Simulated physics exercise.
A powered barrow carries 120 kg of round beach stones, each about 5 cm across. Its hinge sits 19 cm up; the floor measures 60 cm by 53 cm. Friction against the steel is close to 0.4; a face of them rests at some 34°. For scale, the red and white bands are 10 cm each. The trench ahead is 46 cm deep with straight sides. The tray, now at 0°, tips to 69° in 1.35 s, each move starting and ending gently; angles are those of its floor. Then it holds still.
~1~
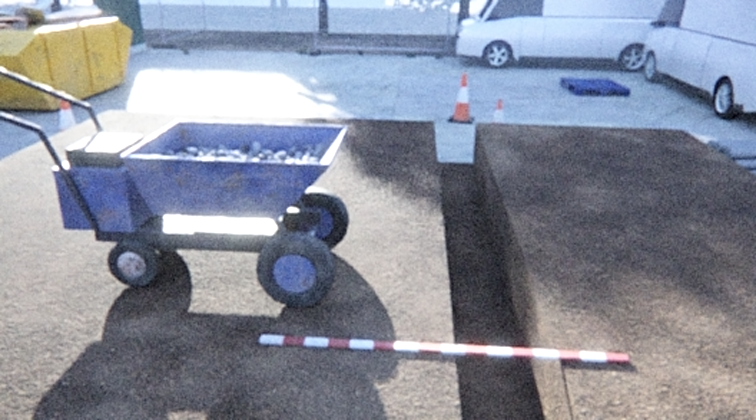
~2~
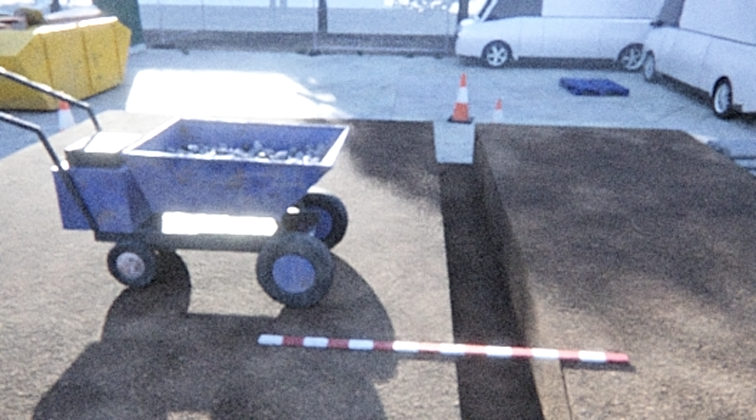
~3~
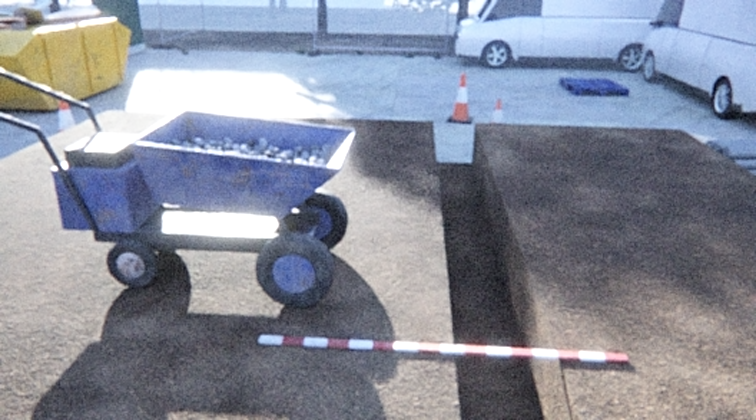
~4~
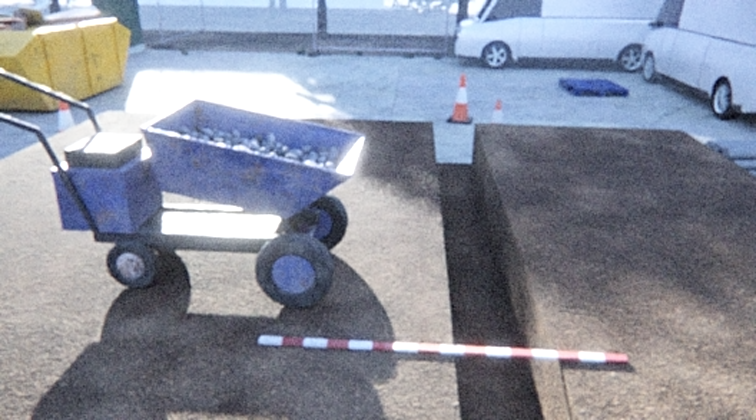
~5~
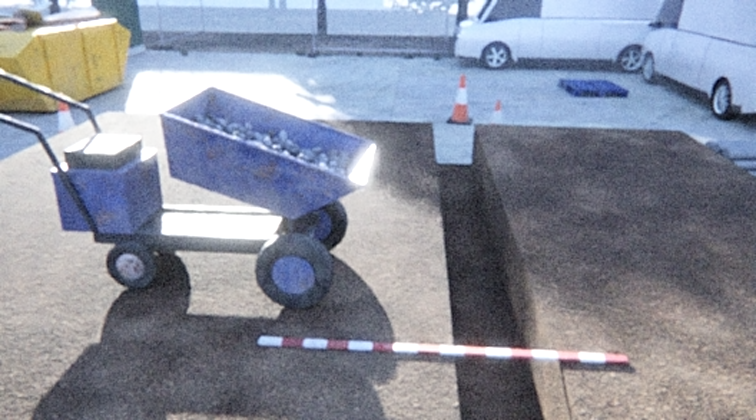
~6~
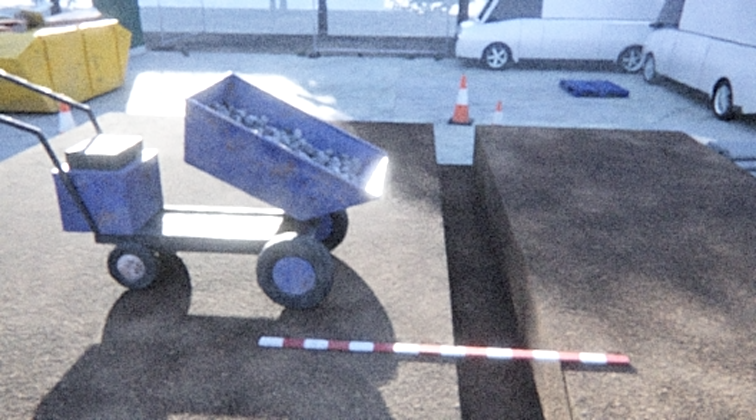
A small blue four-wheeled barrow with black handles and a tray of grey stones stands on brown ground at left, seen from slightly above in a sunlit yard. A red-and-white striped pole lies across a narrow trench to its right, with a yellow skip, orange cones and white vans behind. The tray's rear rises gradually, tilting steeply rightward, while the barrow and camera stay still.
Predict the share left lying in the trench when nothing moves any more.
Roughly 93 per cent ends in the trench.
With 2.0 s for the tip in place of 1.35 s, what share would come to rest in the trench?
It would be near 90 per cent.
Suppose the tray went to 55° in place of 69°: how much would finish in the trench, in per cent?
In that case some 55 per cent.
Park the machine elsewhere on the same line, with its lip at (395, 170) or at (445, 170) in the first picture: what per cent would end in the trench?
First some 85, then 30 per cent.
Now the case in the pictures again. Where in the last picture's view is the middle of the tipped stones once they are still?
Their middle is at about (489, 347).
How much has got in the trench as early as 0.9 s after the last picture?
About 35 per cent by then.
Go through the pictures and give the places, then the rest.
The first picture shows lip at (329, 166), floor tilted 0°, highest stones at (243, 155).
The second picture shows lip at (332, 167), floor tilted 1°, highest stones at (231, 154).
The third picture shows lip at (340, 170), floor tilted 5°, highest stones at (203, 147).
In the fourth picture, the tray is at 11°, its lip at (351, 176); the top of the load is at (198, 135).
The fifth picture shows lip at (365, 186), floor tilted 18°, highest stones at (211, 123).
In the sixth picture, the tray is at 27°, its lip at (379, 198); the top of the load is at (224, 113).
Then, 0.4 s after the last picture the floor is at 58°, 100 % in the tray; the foremost stones are at (409, 229).
Then, 0.9 s after the last picture the floor is at 69°, 49 % in the tray, 15 % short of the trench, 37 % in the trench; the foremost stones are at (513, 352).
Then, 1.2 s after the last picture the floor is at 69°, 14 % in the tray, 13 % short of the trench, 73 % in the trench; the foremost stones are at (522, 349).
Then, 3.2 s after the last picture the floor is at 69°, 0 % in the tray, 7 % short of the trench, 93 % in the trench; the foremost stones are at (522, 339).
